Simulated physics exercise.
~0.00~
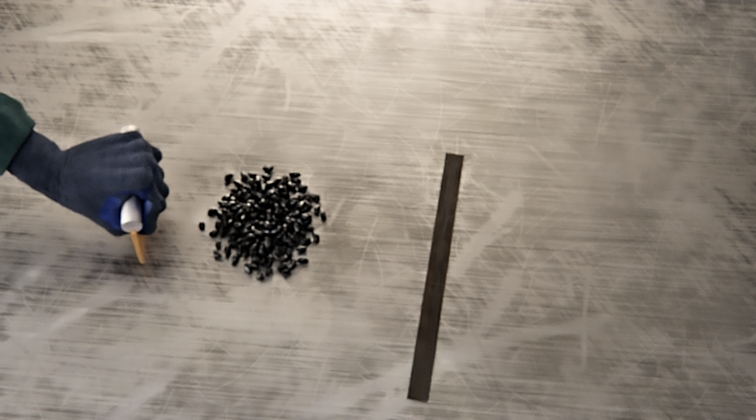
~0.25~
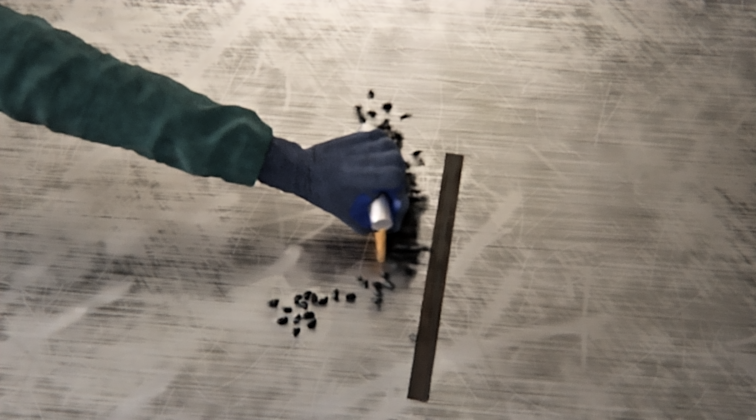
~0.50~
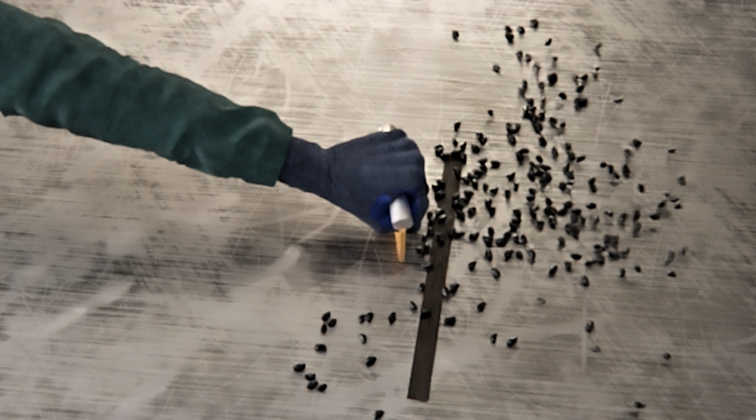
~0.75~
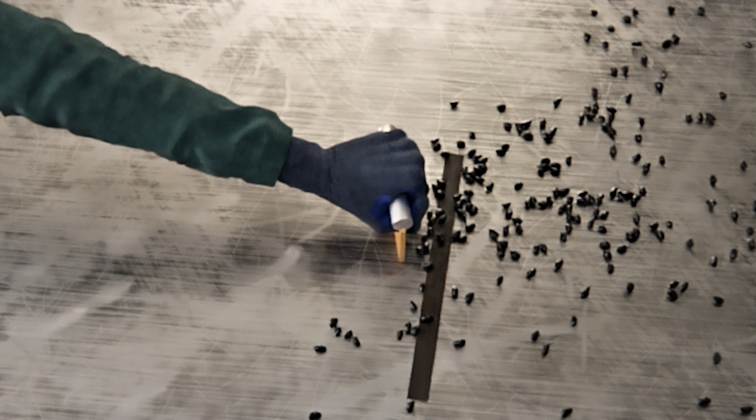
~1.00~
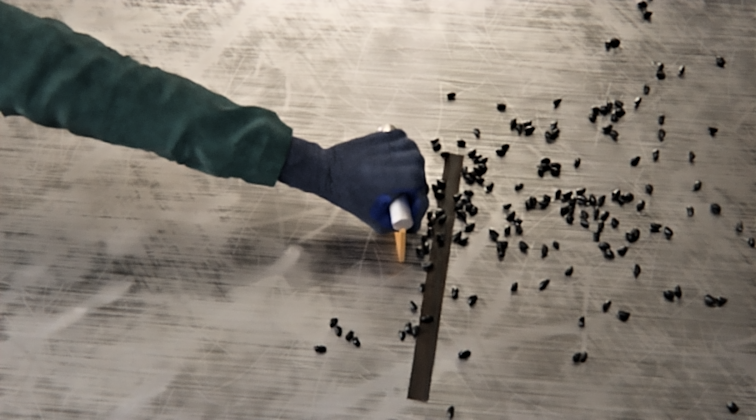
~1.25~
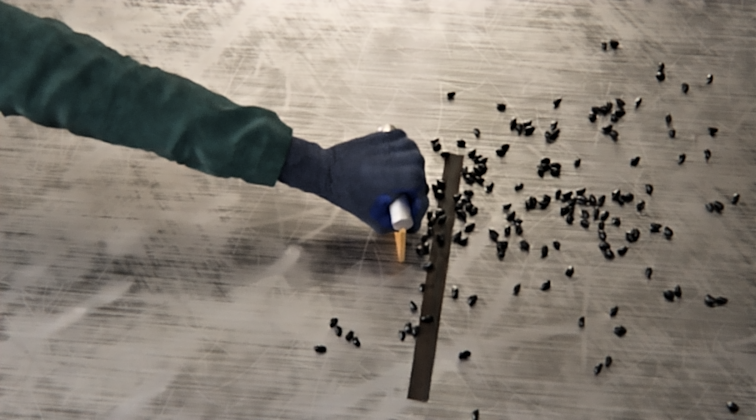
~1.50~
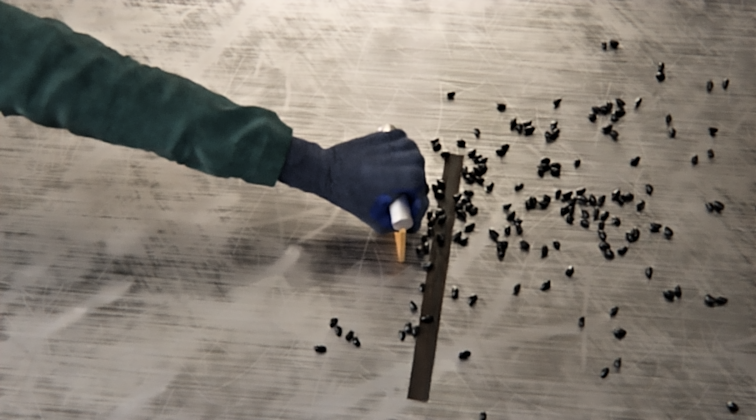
On a scratched grey surface, a gloved hand sweeps black pieces right, scattering them past a dark strip.
